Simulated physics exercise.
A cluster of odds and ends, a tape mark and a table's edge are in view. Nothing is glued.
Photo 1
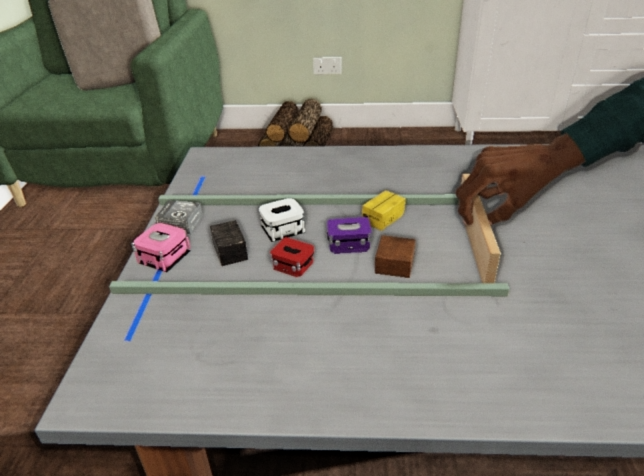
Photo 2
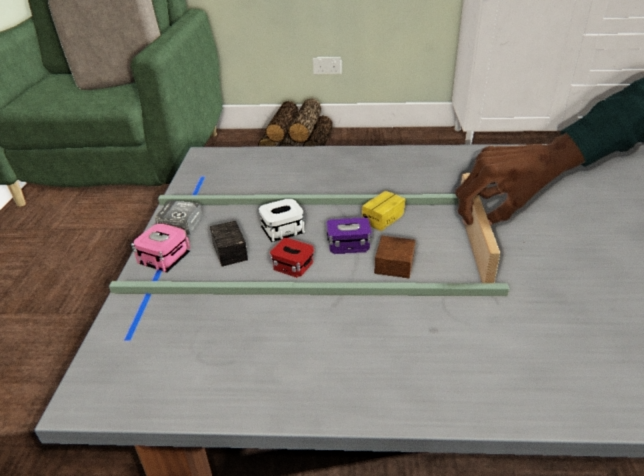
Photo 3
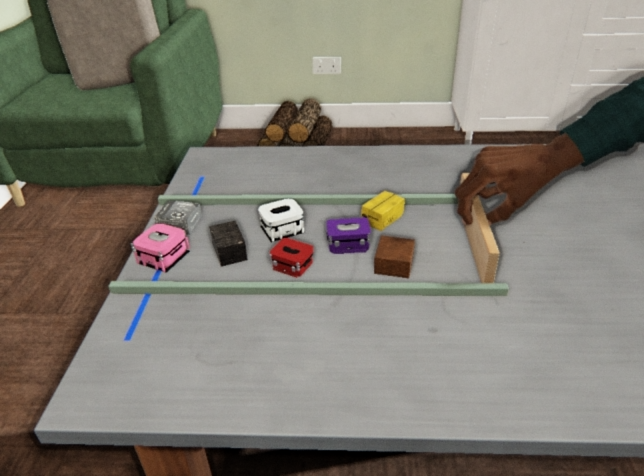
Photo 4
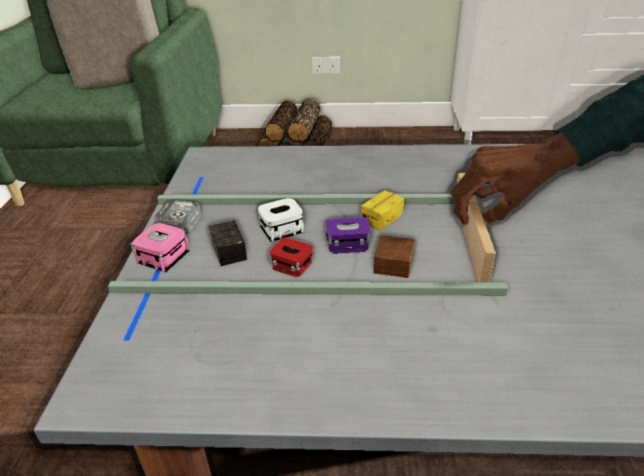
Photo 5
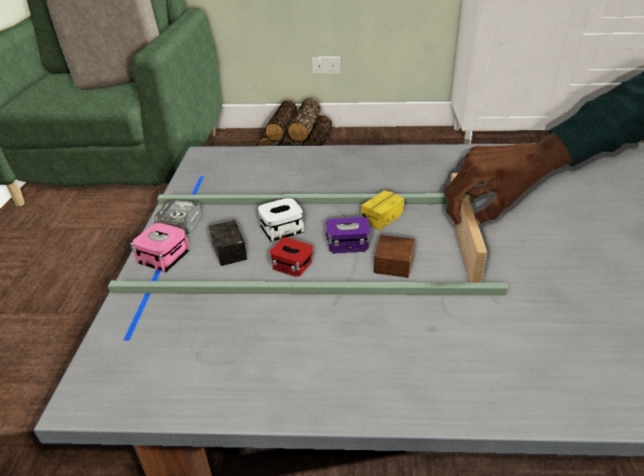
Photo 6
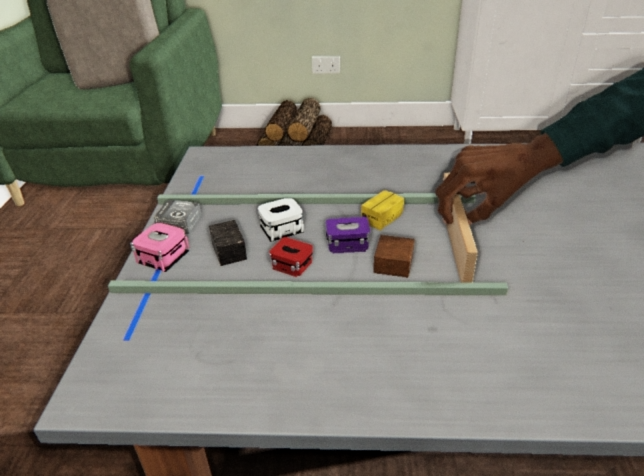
A hand in a dark green sleeve holds a wooden board upright at the right, then slides it slightly left between two pale green rails on a grey table, seen from above. Grey and pink cases sit near a blue tape line, with black, white, red, purple, yellow and brown boxes to their right. These stay still, and the camera barely shifts before a green armchair and logs.
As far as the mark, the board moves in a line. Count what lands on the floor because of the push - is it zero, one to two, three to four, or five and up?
The count is five and up.
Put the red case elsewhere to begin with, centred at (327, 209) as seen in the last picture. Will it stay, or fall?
It goes down.
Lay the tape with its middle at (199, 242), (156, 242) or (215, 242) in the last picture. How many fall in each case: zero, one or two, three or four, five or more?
Lab note - fallen per tape, in order: One to two / five or more / just one or two.
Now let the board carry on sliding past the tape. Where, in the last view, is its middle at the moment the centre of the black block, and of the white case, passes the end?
The middle is at (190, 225) when it's the black block, and at (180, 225) when it's the white case.
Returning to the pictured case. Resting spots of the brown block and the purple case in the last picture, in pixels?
For the brown block it's (143, 257), and for the purple case it's (149, 236).
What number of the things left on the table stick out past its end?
My count gives 1.
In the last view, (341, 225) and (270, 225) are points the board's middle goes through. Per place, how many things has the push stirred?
That gives 4 for the first and 6 for the second.
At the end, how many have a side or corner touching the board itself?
3 in contact.
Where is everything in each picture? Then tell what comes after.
Pink case (162, 247); grey box (180, 217); black block (229, 243); board (477, 226); tape (173, 242), in the first frame.
Grey box (179, 217); white case (282, 220), in the second frame.
Black block (228, 243); yellow box (383, 211), in the third frame.
Pink case (161, 247); red case (292, 259), in the fourth frame.
Grey box (178, 217); brown block (394, 256), in the fifth frame.
Pink case (161, 246); grey box (178, 217); black block (228, 242); board (457, 225); tape (172, 242), in the sixth frame.
Soon after, none off yet; pink case at rest near (161, 246); grey box at rest near (178, 217); black block at rest near (228, 242).
Then, none off yet; pink case at rest near (161, 246); grey box at rest near (178, 217); black block moving near (226, 241).
Further on, none off yet; pink case moved about its own width near (121, 251); grey box moved about its own width near (143, 218); black block moved well along near (158, 240).
At rest, the number that fall off is five or more; fallen, red case, white case, black block, grey box and pink case.
